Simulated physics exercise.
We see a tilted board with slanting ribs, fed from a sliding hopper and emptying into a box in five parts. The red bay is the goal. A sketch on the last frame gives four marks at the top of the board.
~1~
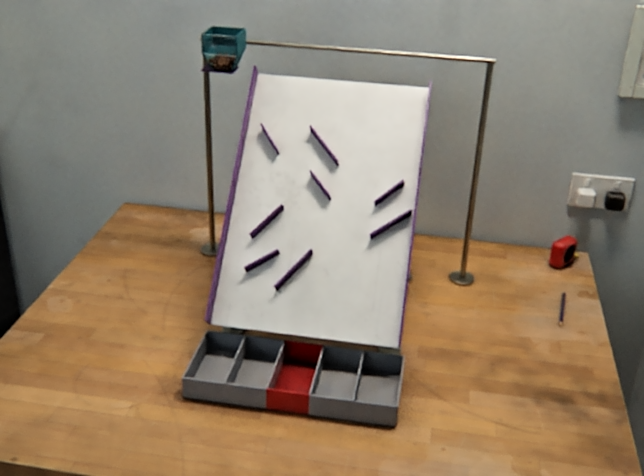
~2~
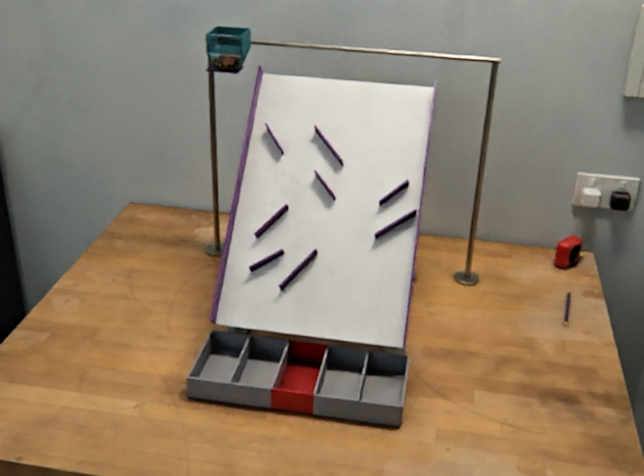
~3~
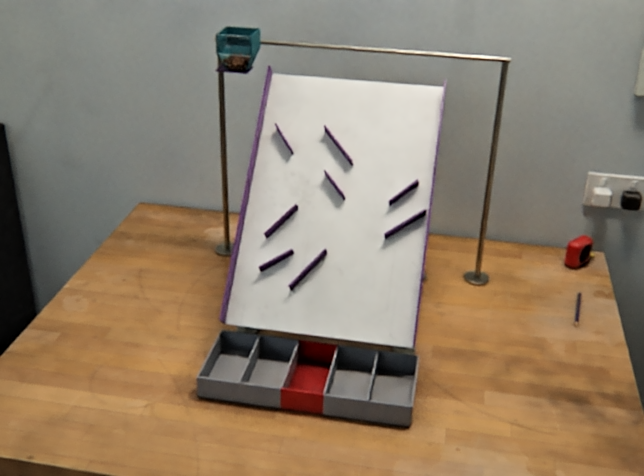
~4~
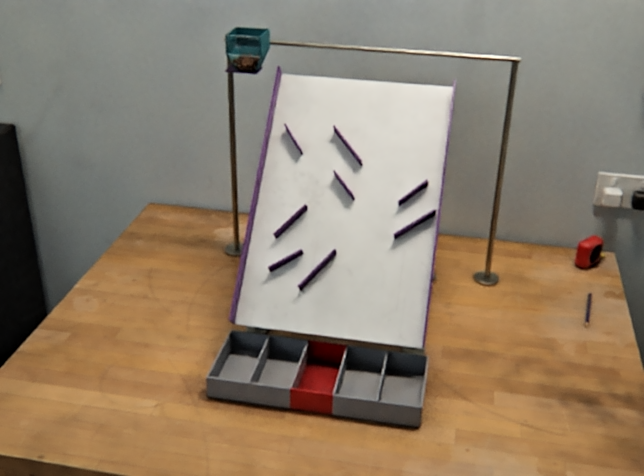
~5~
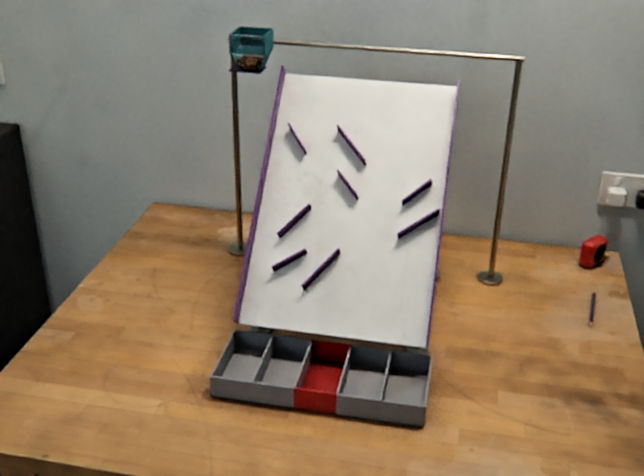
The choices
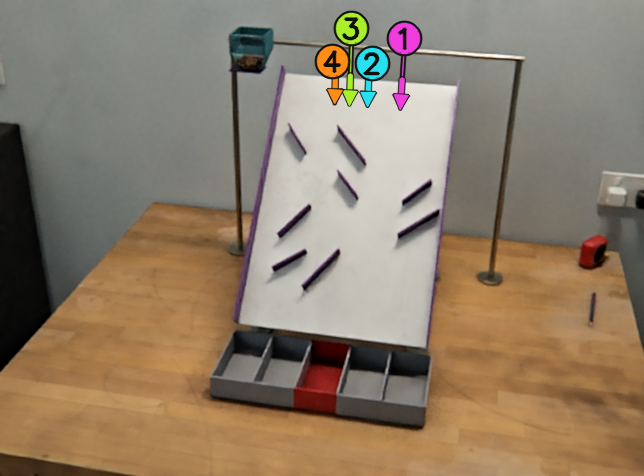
The footage shows a teal hopper at the upper left of a tilted white board with slanting purple ribs, above a grey box with a red middle bay. The view shifts slightly, while nothing on the table visibly moves.
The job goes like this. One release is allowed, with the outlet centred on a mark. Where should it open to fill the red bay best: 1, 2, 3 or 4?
The answer is mark 1.
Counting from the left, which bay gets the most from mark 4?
It is the first one.
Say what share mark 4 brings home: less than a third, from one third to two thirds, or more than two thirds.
It is less than a third.
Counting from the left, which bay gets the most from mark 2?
The fourth from the left.
On the marked copy, mark 1 meets the board at (400, 104); mark 2 meets the board at (367, 101); mark 3 meets the board at (349, 100); mark 4 meets the board at (334, 98).
With 1, about a third in the red bay, about half in other bays, a small part outside the box.
With 2, a stray few in the red bay, nearly all in other bays.
With 3, a small part in the red bay, most in other bays.
With 4, a stray few in the red bay, nearly all in other bays, a stray few outside the box.
